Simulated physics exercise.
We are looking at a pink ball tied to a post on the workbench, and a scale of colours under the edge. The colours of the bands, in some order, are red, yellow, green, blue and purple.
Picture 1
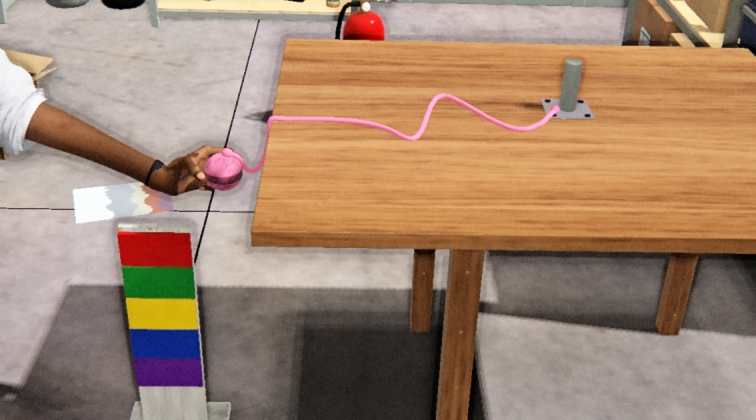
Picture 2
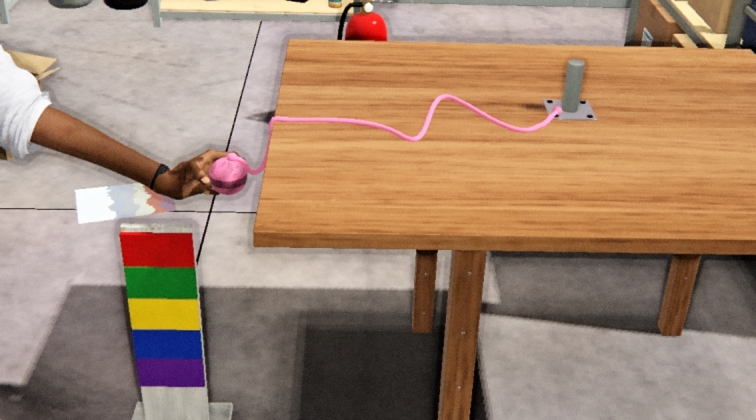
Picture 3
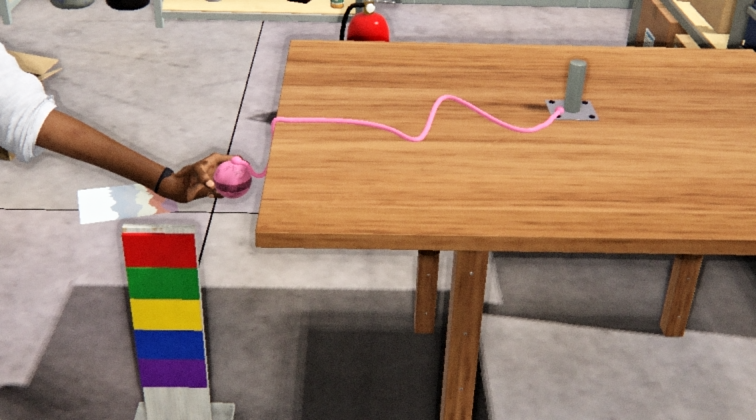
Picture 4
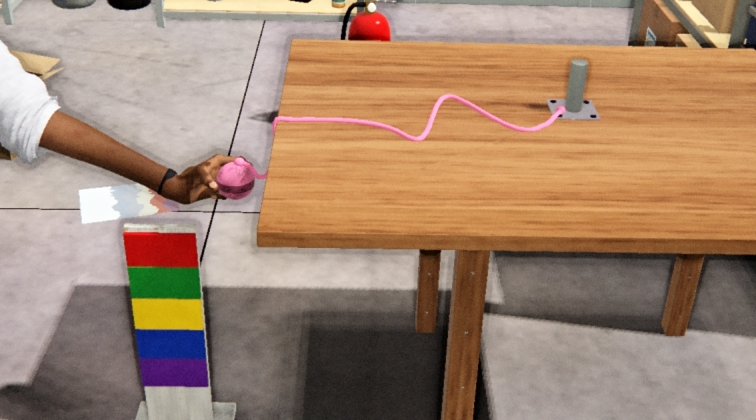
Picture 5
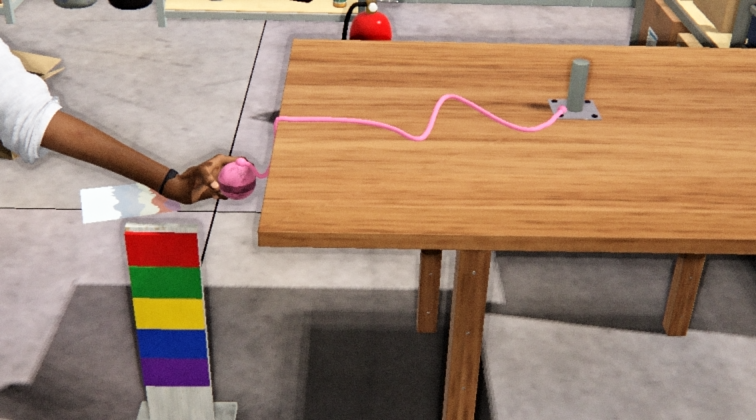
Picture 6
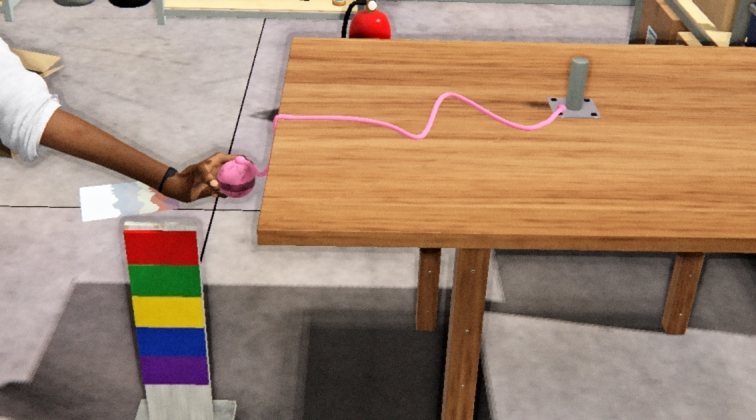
The footage shows a hand holding a pink ball beside a wooden workbench, above a scale of coloured bands, with a slack pink lead running to a post. The hand and ball shift very slightly, then stay nearly still.
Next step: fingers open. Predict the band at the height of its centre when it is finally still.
The blue band, level with its centre.
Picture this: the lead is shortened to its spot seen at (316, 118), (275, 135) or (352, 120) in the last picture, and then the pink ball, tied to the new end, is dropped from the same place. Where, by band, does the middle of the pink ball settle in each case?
Result per try - red; green; no band.
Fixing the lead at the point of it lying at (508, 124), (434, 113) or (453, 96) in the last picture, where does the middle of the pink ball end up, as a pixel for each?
In that order: (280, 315), (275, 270) and (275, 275).
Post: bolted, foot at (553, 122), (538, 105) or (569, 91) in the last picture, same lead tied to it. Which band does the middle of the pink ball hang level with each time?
Post by post, in the given order: Purple; purple; blue.
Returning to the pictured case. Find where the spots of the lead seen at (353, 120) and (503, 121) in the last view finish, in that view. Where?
First one: (277, 184); second one: (469, 110).
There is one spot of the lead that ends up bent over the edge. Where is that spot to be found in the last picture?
At (416, 138).
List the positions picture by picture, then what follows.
The first picture shows pink ball (224, 172); red (155, 251); green (159, 284); yellow (162, 315); blue (165, 345); purple (169, 374).
The second picture shows pink ball (228, 176); lead through (538, 127) (469, 107) (428, 119) (375, 126) (282, 120).
The third picture shows pink ball (233, 180).
The fourth picture shows pink ball (236, 181); lead through (541, 127) (472, 107) (432, 119) (379, 126) (286, 120).
The fifth picture shows pink ball (237, 181).
The sixth picture shows pink ball (236, 179); lead through (542, 125) (473, 105) (432, 117) (379, 124) (286, 118).
A little later, ball near (306, 312); level with blue.
Next, ball near (269, 336); level with blue.
When it is over, ball near (286, 330); level with blue. The lead holds its middle at blue.
